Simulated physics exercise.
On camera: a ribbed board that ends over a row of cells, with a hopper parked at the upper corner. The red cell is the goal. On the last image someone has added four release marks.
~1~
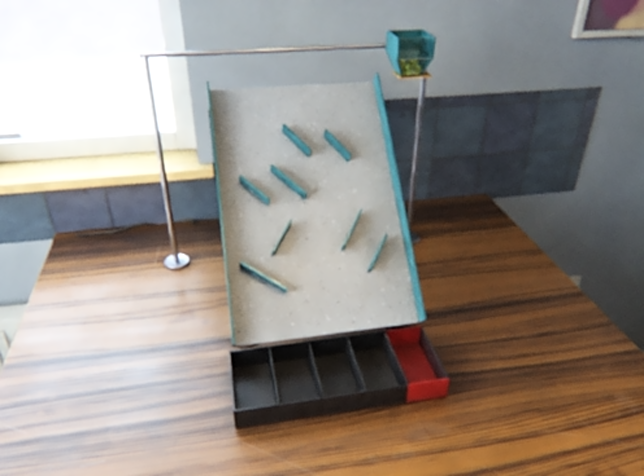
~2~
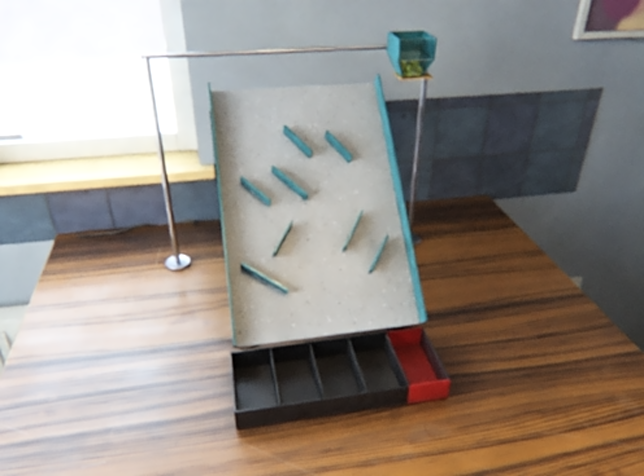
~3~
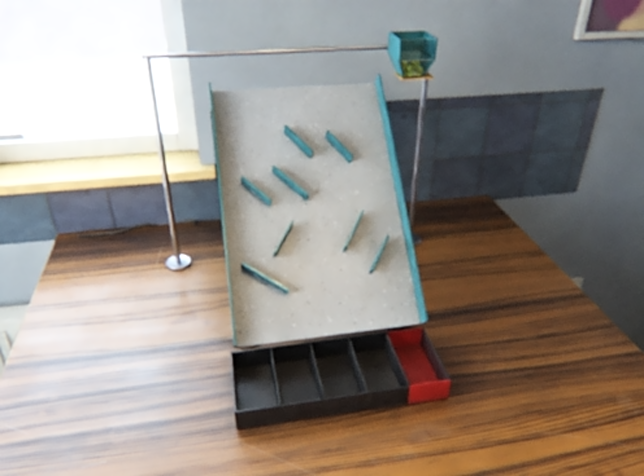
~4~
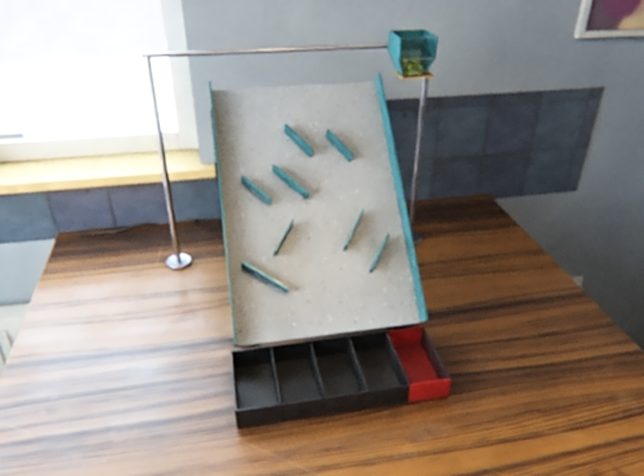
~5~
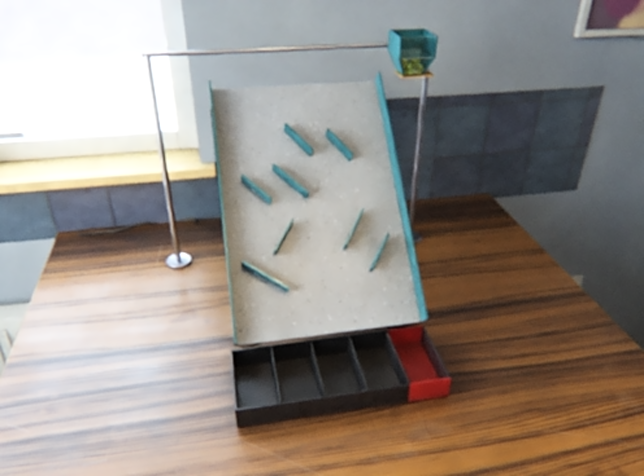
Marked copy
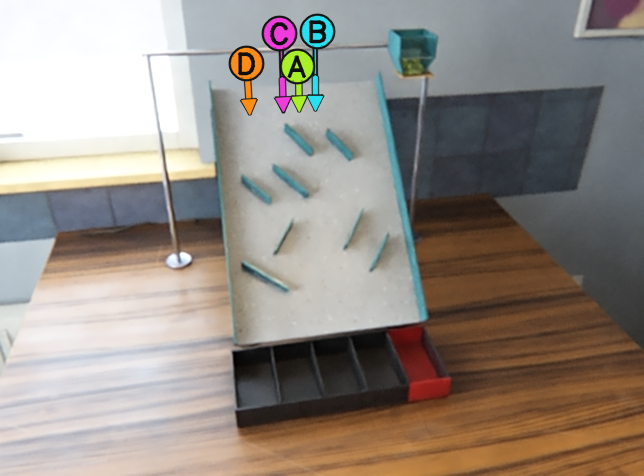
The video shows a tilted gray board with short teal ribs above a row of black compartments and one red one at the right, while a small teal hopper sits at the upper right; nothing visibly moves.
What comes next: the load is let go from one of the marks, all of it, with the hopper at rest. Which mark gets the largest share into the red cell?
Use mark B.
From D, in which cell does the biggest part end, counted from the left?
It is the third one.
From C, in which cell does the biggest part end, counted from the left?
It is the third one.
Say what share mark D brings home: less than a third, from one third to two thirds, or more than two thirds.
Mark D gives less than a third.
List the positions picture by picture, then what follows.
The first frame shows hopper (408, 66), dried peas, door shut.
The second frame shows ribs (284, 125) to (312, 152), (327, 130) to (352, 156), (241, 177) to (270, 200).
The third frame shows ribs (273, 165) to (309, 195), (275, 252) to (293, 221), (346, 247) to (364, 210).
The fourth frame shows ribs (242, 262) to (289, 289), (373, 268) to (389, 234).
The fifth frame shows red cell (430, 389), number 5 of 5 from the left.
On the marked copy, mark A meets the board at (299, 106); mark B meets the board at (315, 105); mark C meets the board at (283, 106); mark D meets the board at (249, 108).
With A, about a tenth in the red cell, the larger part in other cells, just a few outside the box.
With B, roughly a third in the red cell, roughly half in other cells, about a tenth outside the box.
With C, about a tenth in the red cell, the larger part in other cells, about a tenth outside the box.
With D, not one piece in the red cell, almost all in other cells, about a tenth outside the box.
